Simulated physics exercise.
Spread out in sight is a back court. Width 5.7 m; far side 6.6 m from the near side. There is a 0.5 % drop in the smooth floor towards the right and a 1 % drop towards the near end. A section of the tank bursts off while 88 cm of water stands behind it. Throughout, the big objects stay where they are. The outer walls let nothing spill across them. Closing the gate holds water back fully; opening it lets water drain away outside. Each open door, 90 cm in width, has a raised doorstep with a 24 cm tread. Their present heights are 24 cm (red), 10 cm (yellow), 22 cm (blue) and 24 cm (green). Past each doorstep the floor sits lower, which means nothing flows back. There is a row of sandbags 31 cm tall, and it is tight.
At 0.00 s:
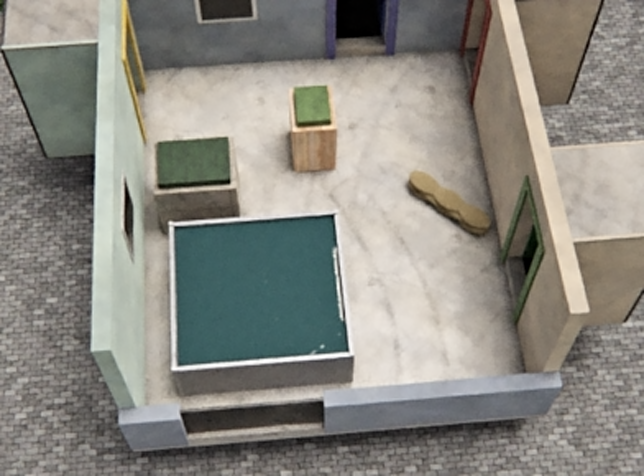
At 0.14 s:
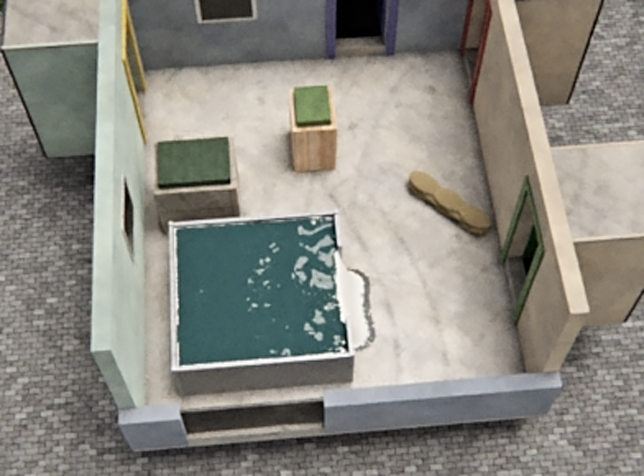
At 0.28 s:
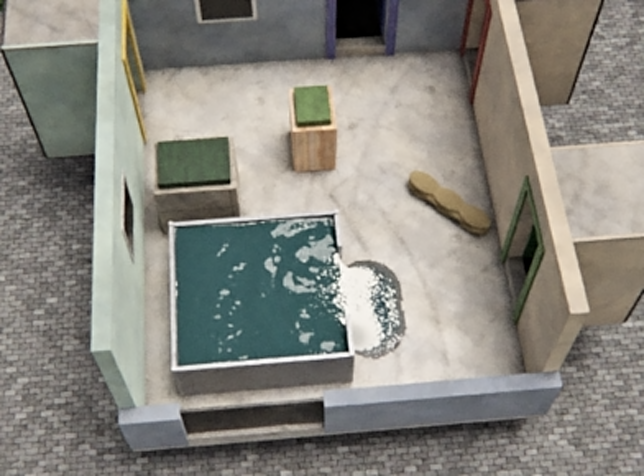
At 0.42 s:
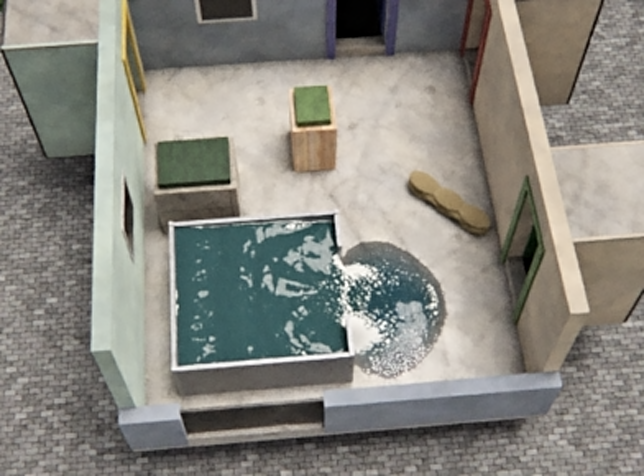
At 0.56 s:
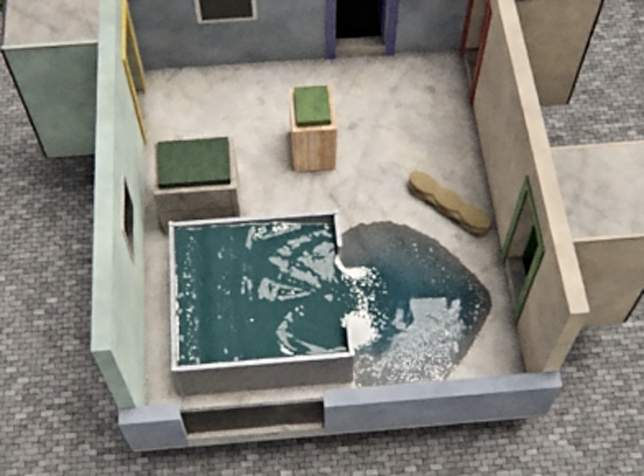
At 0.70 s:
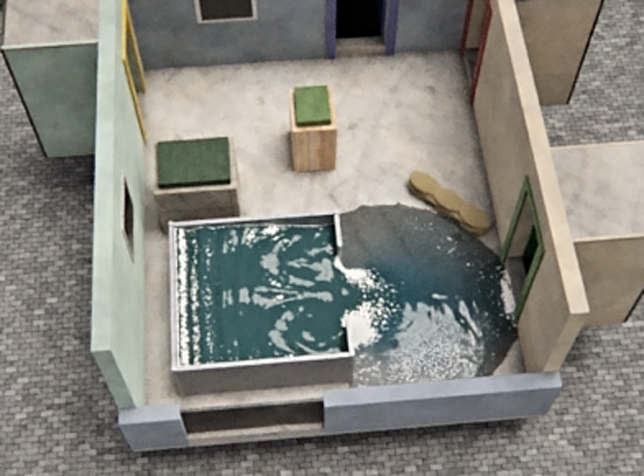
Water burst through the right side of a still, square tank in a walled yard, splashed onto the pale floor, and spread in a widening pool towards the green-framed doorway and the sandbags.
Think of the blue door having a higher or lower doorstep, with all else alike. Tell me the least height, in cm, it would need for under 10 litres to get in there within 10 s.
You would need roughly 11 cm.
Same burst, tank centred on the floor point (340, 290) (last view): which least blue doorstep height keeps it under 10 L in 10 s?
Near 8.5 cm.
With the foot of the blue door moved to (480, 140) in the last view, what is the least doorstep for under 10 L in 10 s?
It needs about 6.5 cm.
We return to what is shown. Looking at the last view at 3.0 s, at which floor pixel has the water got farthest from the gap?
Look about (457, 54) in the last picture.
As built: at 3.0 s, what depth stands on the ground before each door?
Depths in cm - red: 2, yellow: 0, blue: 0, green: 40.
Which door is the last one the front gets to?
Coming last is the yellow one.
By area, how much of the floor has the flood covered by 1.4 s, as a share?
Close to 30 per cent of it is wet.
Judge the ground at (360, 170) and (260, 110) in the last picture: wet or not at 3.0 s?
Taking them in turn, they come out submerged and spared.
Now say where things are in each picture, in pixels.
The tank at (259, 289) is whole and still, 88 cm deep; the blue door at (362, 17) is dry, in the first frame.
The front is at (371, 336), 0.4 m from the gap at (341, 299); 0.4 m2 of floor is wet, 88 cm left at the back, in the second frame.
The gap is at (341, 300), the front 0.9 m out at (400, 323); the back of the tank holds 88 cm, in the third frame.
The front is at (441, 309), 1.6 m from the gap at (341, 301); 2.5 m2 of floor is wet, 88 cm left at the back, in the fourth frame.
The gap is at (341, 301), the front 2.3 m out at (486, 302); the back of the tank holds 85 cm, in the fifth frame.
Water pours out at (341, 301) and has run 2.6 m, to (515, 332); about 6 cm deep outside, 75 cm at the back; the blue door at (362, 17), 5.0 m from the gap, is still 3.3 m from the nearest water, in the sixth frame.
After 1.4 s water covers 30 % of the floor, deepest (61 cm) near (524, 395); it has not reached the blue door.
After 3.0 s water covers 55 % of the floor, deepest (41 cm) near (524, 395); it has not reached the blue door.
After 10.0 s water covers 95 % of the floor, deepest (22 cm) near (524, 395); 11 cm at the blue door, 0 litres in over its 22 cm doorstep.
At the blue door as built, the water arrived by 3.3 s and peaked near 14 cm at 6.0 s.
With a doorstep of 9.5 cm, 23 litres would have come in within the 10 s; with 13 cm, 2 litres. So under 10 litres takes about 11 cm.
